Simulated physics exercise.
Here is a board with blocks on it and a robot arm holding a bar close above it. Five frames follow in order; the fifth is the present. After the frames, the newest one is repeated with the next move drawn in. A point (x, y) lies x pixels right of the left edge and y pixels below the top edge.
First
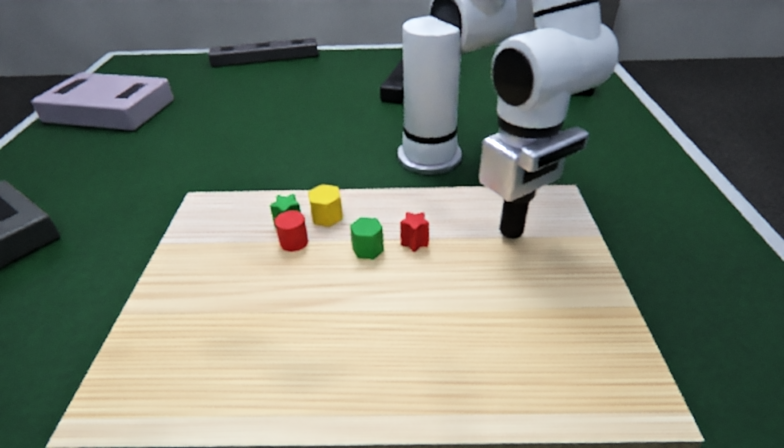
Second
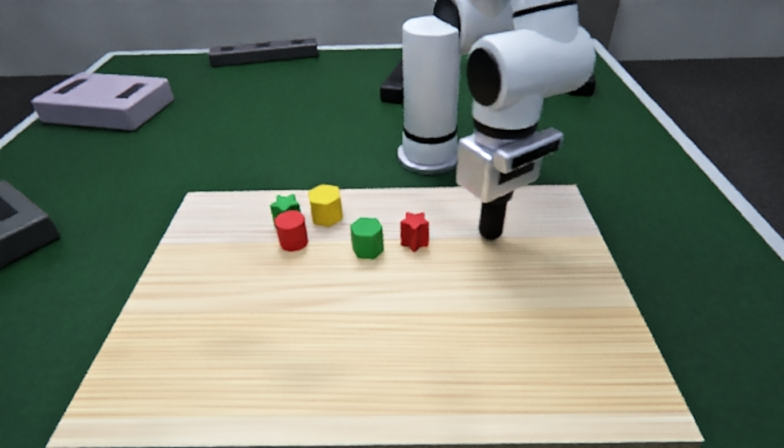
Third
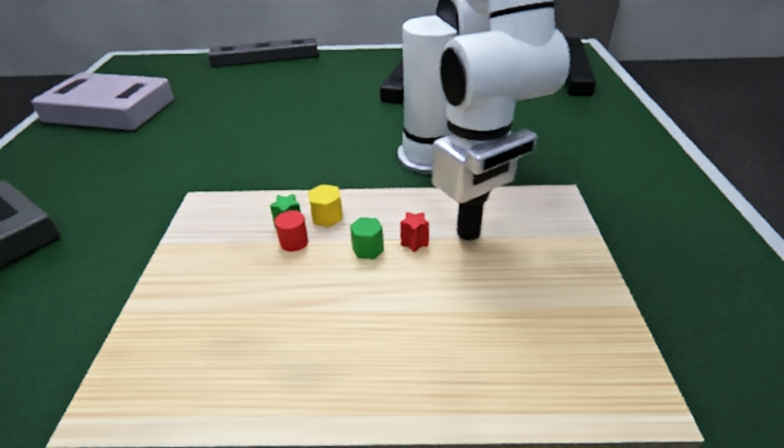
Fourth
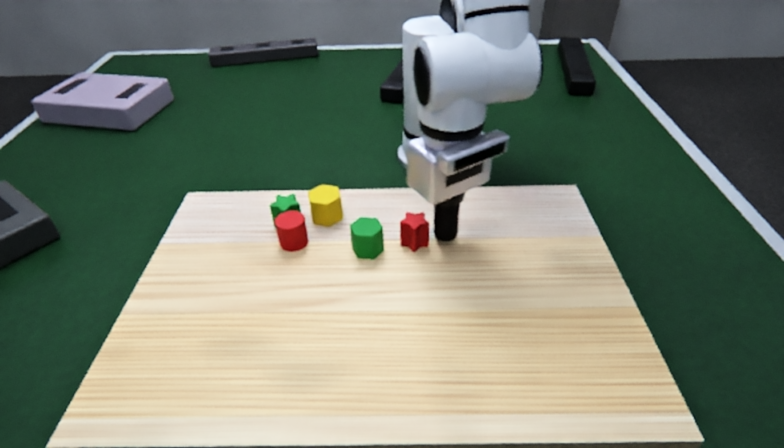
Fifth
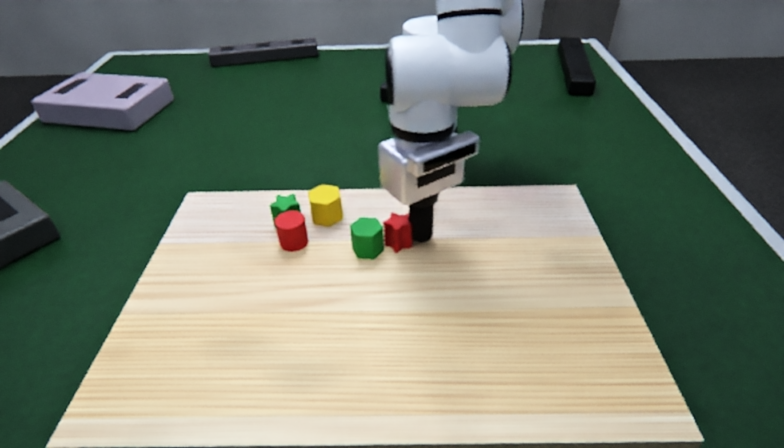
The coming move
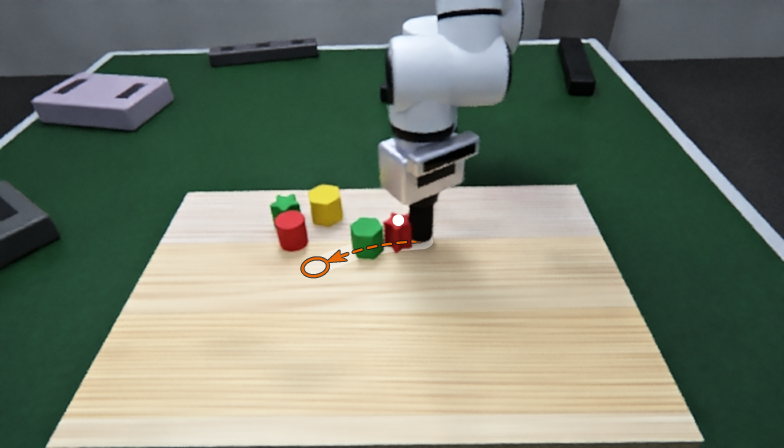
A white robot arm holding a short black bar stands at the far side of a pale wooden board on a green surface, seen from a fixed, raised view in front. A green star, yellow hexagon, red cylinder, green hexagon and red star sit toward the board's back left and middle. The arm slides the bar steadily left, then pushes the red star slightly left, beside the green hexagon.
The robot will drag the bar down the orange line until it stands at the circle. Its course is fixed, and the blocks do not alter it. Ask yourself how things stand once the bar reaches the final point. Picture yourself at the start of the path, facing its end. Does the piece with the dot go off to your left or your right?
The right.
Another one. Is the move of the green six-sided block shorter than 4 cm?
I'd say no.
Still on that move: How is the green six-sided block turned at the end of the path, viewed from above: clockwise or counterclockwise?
From above, it looks like the green six-sided block goes counterclockwise.
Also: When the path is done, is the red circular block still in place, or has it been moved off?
At the end of the path, it will still be in place.
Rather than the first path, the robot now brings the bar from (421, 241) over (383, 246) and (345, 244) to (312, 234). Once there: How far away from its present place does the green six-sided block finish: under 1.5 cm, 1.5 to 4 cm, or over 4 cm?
Movement: Over 4 cm.
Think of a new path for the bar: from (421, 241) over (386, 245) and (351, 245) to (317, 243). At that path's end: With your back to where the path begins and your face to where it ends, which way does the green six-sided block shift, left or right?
The shift goes left.
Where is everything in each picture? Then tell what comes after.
In the first frame, bar's lower end (511, 232); red circular block (290, 219); green six-sided block (366, 226); red star-shaped block (415, 219).
In the second frame, bar (490, 233); blocks still.
In the third frame, bar (468, 234); blocks still.
In the fourth frame, bar (445, 235); blocks still.
In the fifth frame, bar (421, 236); red circular block (290, 219); green six-sided block (366, 226); red star-shaped block (398, 220).
Drawn move, from (421, 241) by way of (385, 245) and (350, 253) to (315, 267); the dot is on the red star-shaped block.
What follows on the original path. One third of the way, bar (384, 239); green six-sided block (337, 230), turned 45° anticlockwise; red star-shaped block (360, 220), turned 15° clockwise.
Two thirds of the way, bar (349, 248); green six-sided block (299, 237), turned 35° anticlockwise; red star-shaped block (324, 228), turned 20° clockwise.
At the end, bar (314, 262); red circular block still; green six-sided block (264, 241), turned 20° anticlockwise; red star-shaped block (292, 237), turned 35° clockwise.
